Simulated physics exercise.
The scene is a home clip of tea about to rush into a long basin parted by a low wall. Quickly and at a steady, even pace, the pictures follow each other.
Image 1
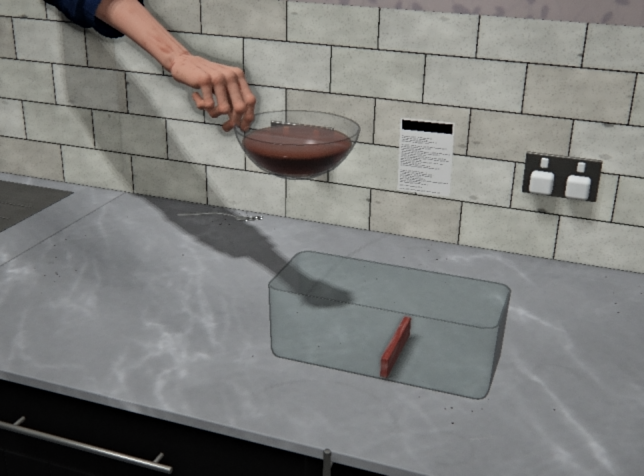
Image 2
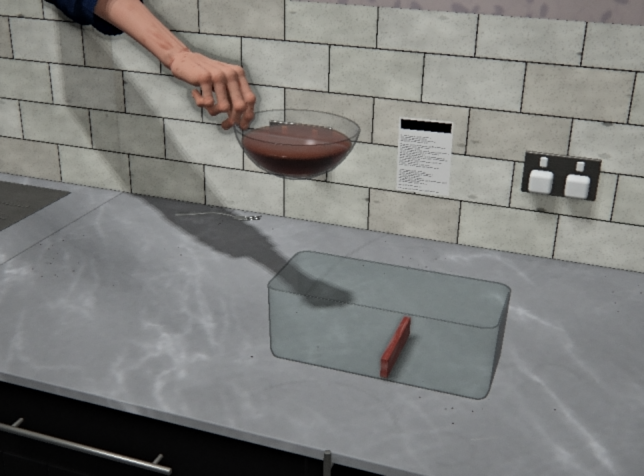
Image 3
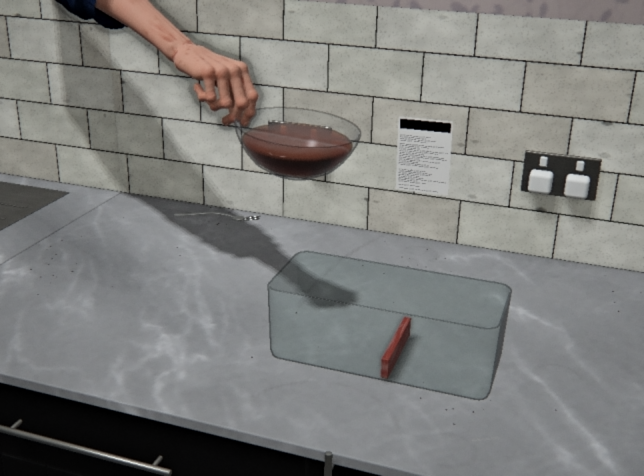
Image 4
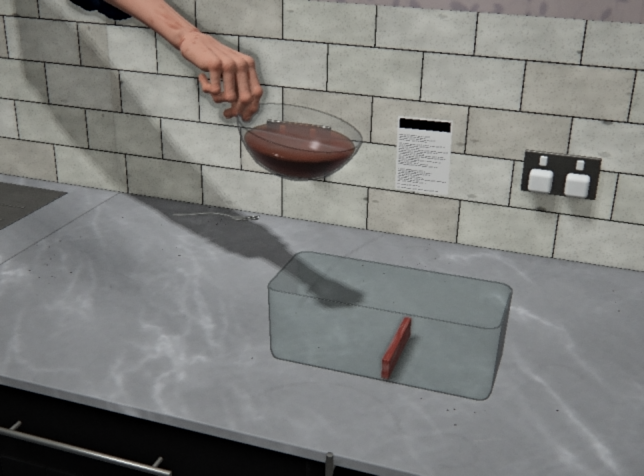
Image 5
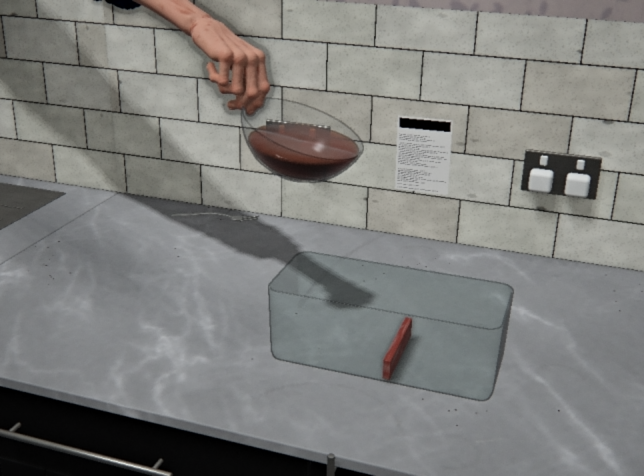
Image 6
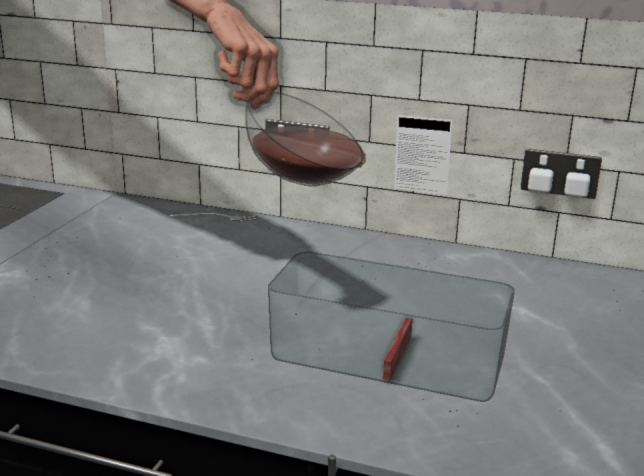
On a kitchen worktop, a hand tilting a glass bowl of reddish-brown tea rightward above a long clear basin with a low red wall.
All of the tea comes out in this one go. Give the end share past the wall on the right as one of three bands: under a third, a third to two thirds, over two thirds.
At least a third, at most two thirds.
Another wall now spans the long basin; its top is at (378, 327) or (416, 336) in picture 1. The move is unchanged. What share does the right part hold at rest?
70 per cent, then 10 per cent, roughly.
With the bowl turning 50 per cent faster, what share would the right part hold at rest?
Somewhere near 35 percent.
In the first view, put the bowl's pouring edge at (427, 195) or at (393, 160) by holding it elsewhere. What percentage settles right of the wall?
75 % and 70 %.
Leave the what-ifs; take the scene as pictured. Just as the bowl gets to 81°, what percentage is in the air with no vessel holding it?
Roughly 55 percent.
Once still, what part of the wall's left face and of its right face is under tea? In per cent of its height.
Roughly 50 left of the wall, roughly 40 right of it.
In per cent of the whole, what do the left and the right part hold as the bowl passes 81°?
The left part gets 10 percent; the right part gets 20 percent.
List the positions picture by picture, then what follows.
In the first picture, it leans 0°; its right rim is at (357, 135); the tea meets the walls at (248, 132) and (351, 146); the long basin's rim runs from (284, 269) to (504, 308); the wall's top is at (397, 338).
In the second picture, it leans 1°; its right rim is at (357, 136); the tea meets the walls at (247, 131) and (351, 146).
In the third picture, it leans 5°; its right rim is at (358, 140); the tea meets the walls at (248, 130) and (352, 147).
In the fourth picture, it leans 11°; its right rim is at (359, 147); the tea meets the walls at (250, 128) and (354, 150).
In the fifth picture, it leans 19°; its right rim is at (360, 155); the tea meets the walls at (254, 129) and (359, 152).
In the sixth picture, it leans 28°; its right rim is at (359, 166); the tea meets the walls at (258, 132) and (357, 157); 3 per cent is over the edge.
A moment on, the bowl is tipped on its side and 13 per cent is still to pour, 12 is left of the wall and 20 right of it.
Next, the bowl is tipped on its side and 0 per cent is still to pour, 55 is left of the wall and 40 right of it.
Then the bowl is tipped on its side and 0 per cent is still to pour, 58 is left of the wall and 40 right of it.
Later the bowl is tipped on its side and 0 per cent is still to pour, 58 is left of the wall and 40 right of it.
Finally, 58 per cent lies left of the wall, 40 right of it and 2 outside.
